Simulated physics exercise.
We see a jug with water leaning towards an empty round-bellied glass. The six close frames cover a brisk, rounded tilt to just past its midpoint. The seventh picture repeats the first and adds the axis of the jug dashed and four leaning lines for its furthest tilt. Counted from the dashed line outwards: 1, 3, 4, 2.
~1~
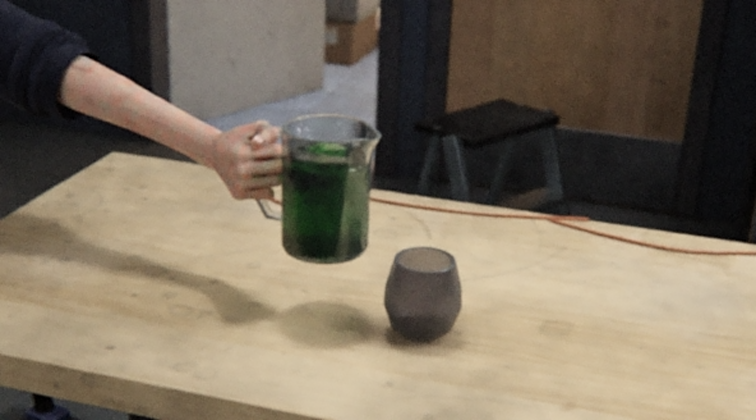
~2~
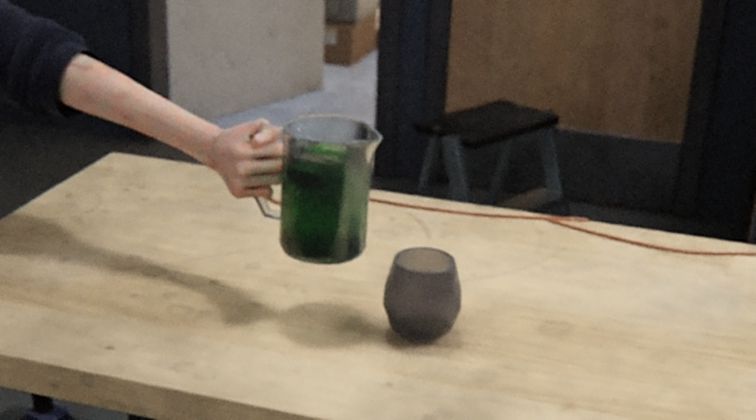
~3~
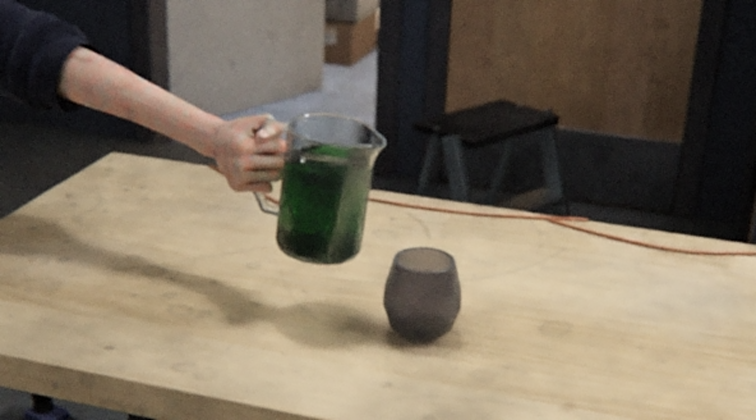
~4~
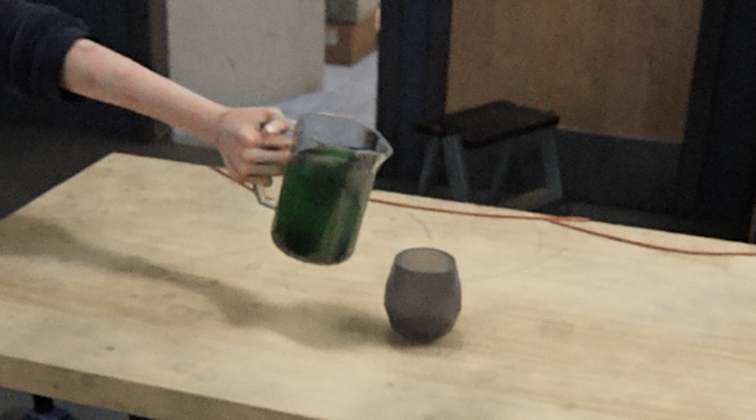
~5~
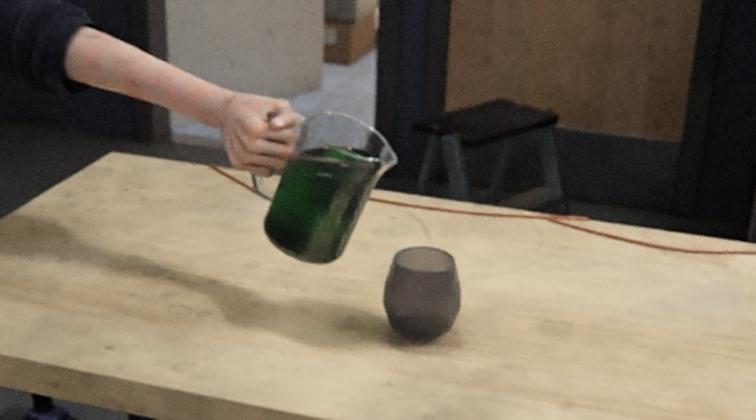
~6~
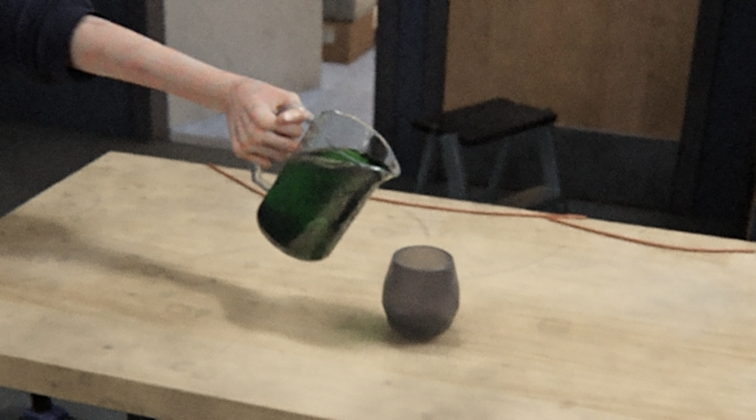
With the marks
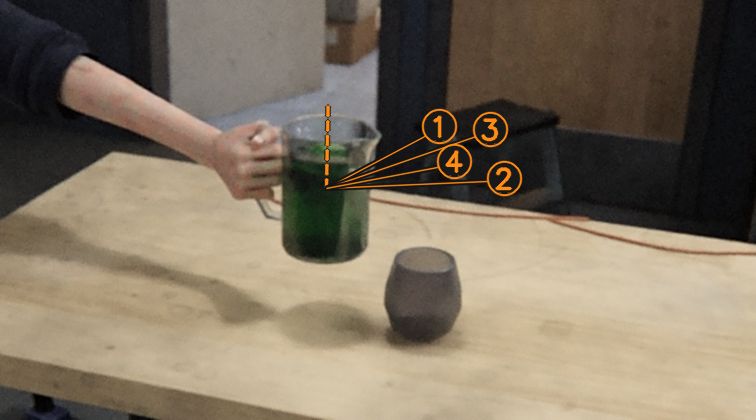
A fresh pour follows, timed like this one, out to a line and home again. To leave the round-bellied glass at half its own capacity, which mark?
3 beats the others.
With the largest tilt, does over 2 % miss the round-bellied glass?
Yes.
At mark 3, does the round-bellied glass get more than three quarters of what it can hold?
No, less.
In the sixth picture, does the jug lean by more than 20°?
Yes, it does.
On the marked copy, 1 at (425, 136); 2 at (487, 181); 3 at (475, 136); 4 at (438, 167).
With 1, the round-bellied glass ends with about 35 % of what it can hold.
With 2, the round-bellied glass ends with about 67 % of what it can hold; 24 % of the water is spilt.
With 3, the round-bellied glass ends with about 50 % of what it can hold; 3 % of the water is spilt.
With 4, the round-bellied glass ends with about 58 % of what it can hold; 13 % of the water is spilt.
